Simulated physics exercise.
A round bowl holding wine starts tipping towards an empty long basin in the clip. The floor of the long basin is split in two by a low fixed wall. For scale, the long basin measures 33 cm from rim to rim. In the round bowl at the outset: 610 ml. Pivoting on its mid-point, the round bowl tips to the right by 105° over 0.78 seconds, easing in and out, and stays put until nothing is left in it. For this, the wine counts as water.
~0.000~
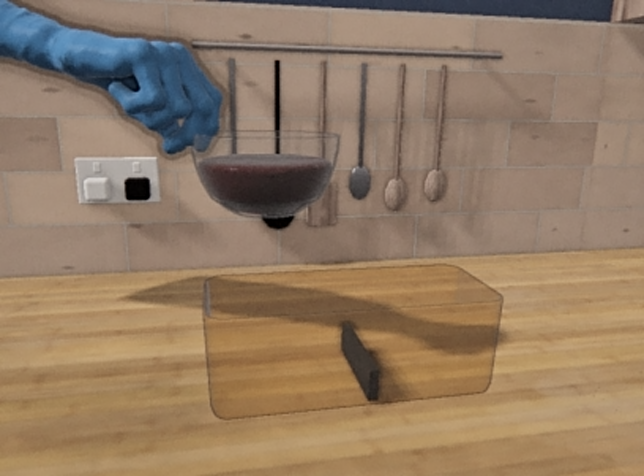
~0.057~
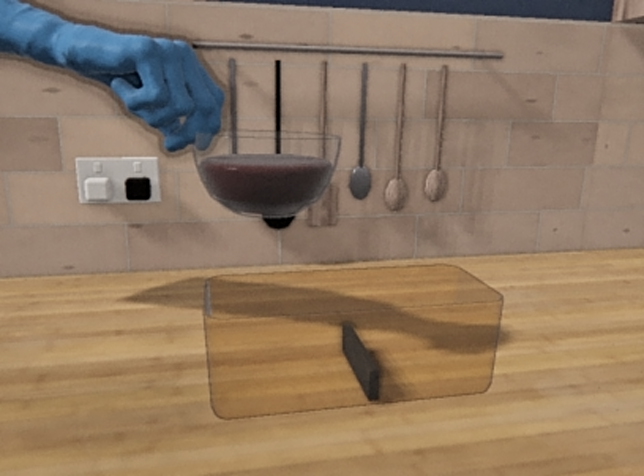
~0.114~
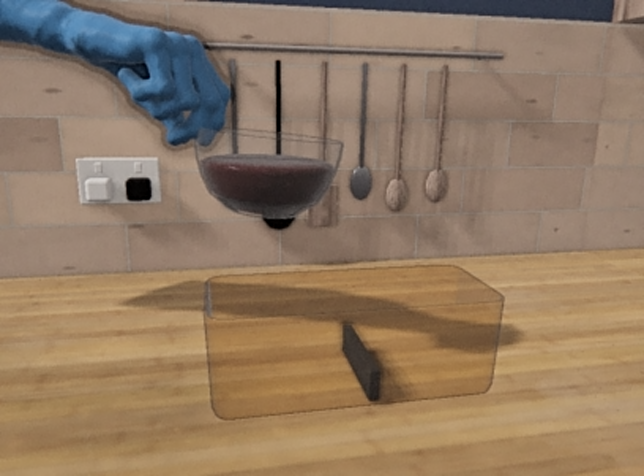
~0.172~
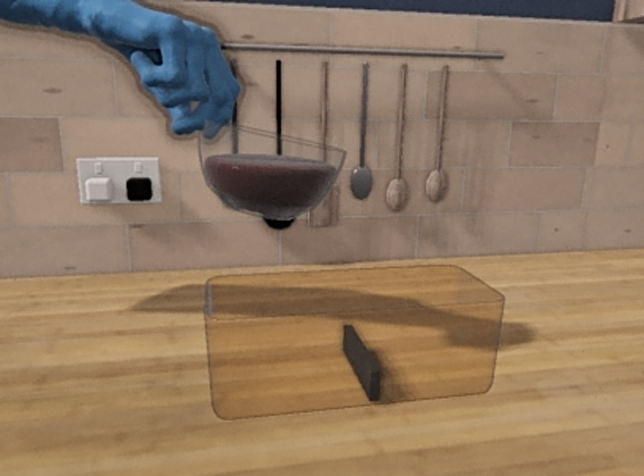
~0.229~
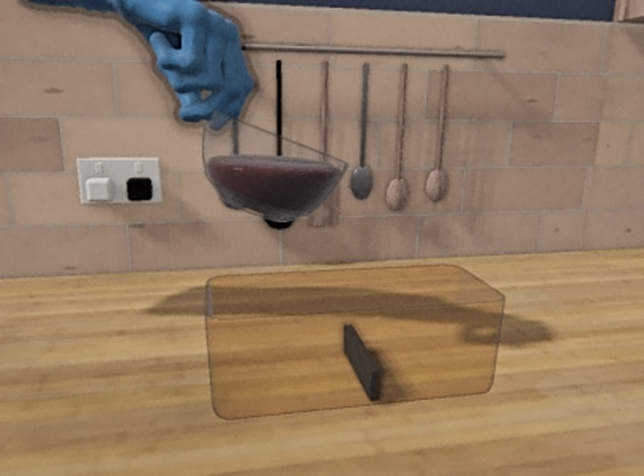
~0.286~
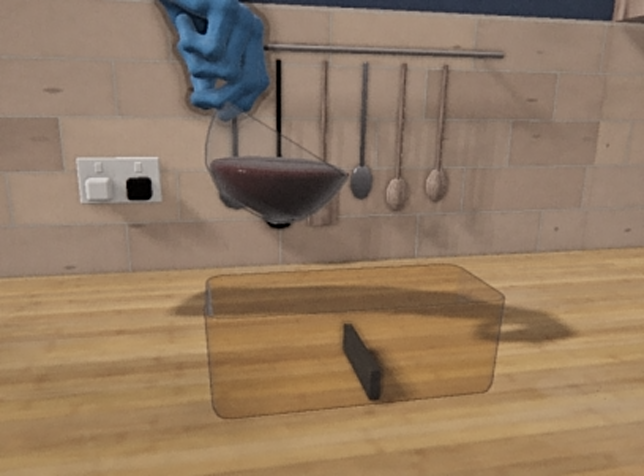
A blue-gloved hand reaches in from the upper left, holding a round glass bowl of dark red wine above a pale wooden counter, seen from the front and slightly above. Below sits an empty, clear long basin with a dark upright piece inside, while utensils hang from a rail on the tiled wall behind, right of a white socket. The hand shifts right and tilts the bowl rightward, slowly then faster, as the wine stays level and nears the lowered rim and the shadow slides right.
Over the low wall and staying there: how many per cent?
62 out of 100.
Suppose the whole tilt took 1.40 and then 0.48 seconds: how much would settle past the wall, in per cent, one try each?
Roughly 75 per cent the first time and 50 per cent the second.
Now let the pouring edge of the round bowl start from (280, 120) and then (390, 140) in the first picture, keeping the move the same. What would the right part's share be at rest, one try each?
Try 1: Approx. 10 %; try 2: Approx. 90 %.
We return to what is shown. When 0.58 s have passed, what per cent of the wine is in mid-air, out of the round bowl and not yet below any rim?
It comes to about 38 percent.
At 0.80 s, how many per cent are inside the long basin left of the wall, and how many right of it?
Some 28 per cent left and 64 right.
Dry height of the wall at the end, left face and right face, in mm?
Near 28 mm for the left and near 16 mm for the right.
By 0.58 s the tilt is 89° and 27 per cent is still to pour, 2 is left of the wall and 33 right of it.
By 0.80 s the tilt is 105° and 1 per cent is still to pour, 29 is left of the wall and 65 right of it.
By 1.03 s the tilt is 105° and 0 per cent is still to pour, 37 is left of the wall and 62 right of it.
By 1.28 s the tilt is 105° and 0 per cent is still to pour, 37 is left of the wall and 63 right of it.
At rest 37 per cent lies left of the wall, 62 right of it and 1 outside.
